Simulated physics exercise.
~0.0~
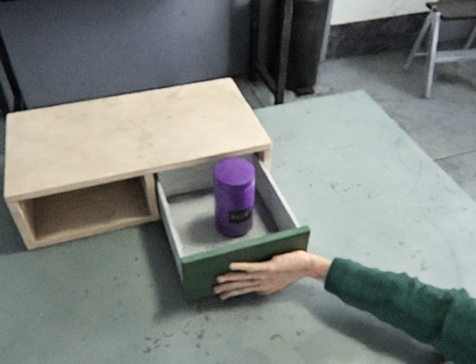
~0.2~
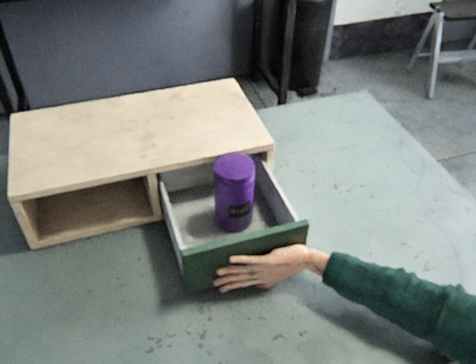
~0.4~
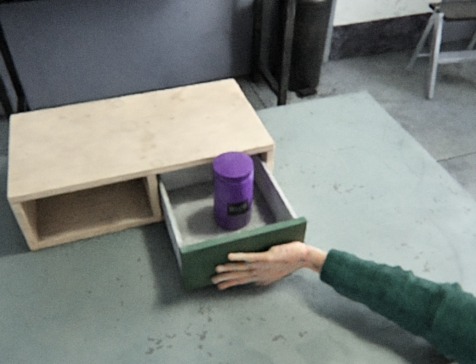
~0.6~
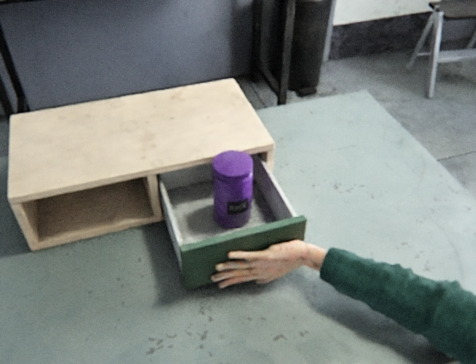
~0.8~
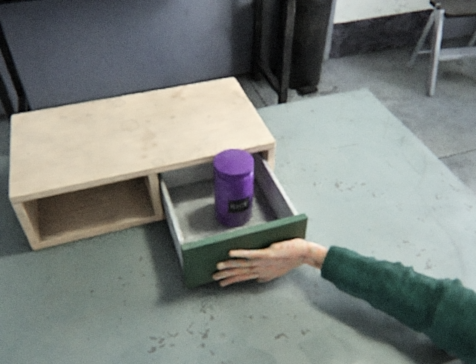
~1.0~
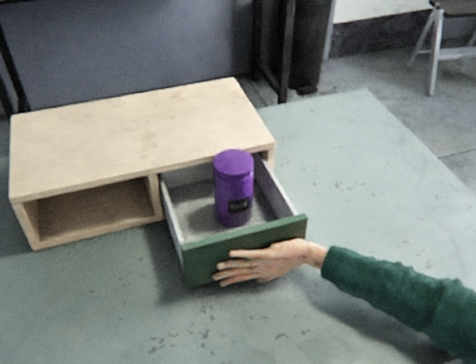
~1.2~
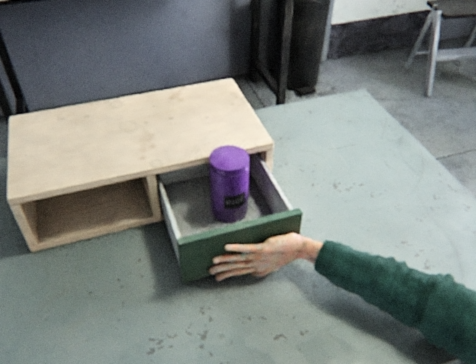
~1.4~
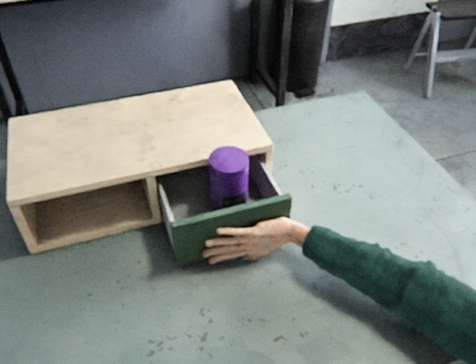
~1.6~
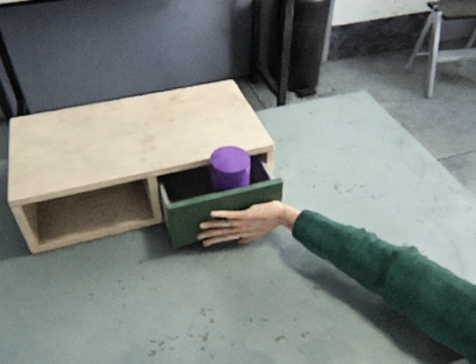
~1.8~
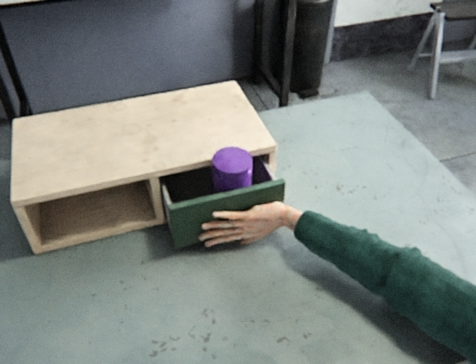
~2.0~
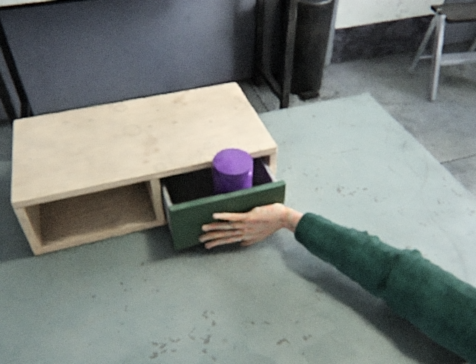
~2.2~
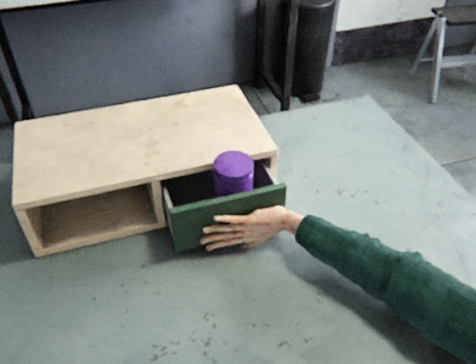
A hand in a green sleeve rested on the green front of an open drawer holding an upright purple jar, then pushed it partway into the pale wooden chest, where it stopped and stayed ajar with the jar still standing inside.
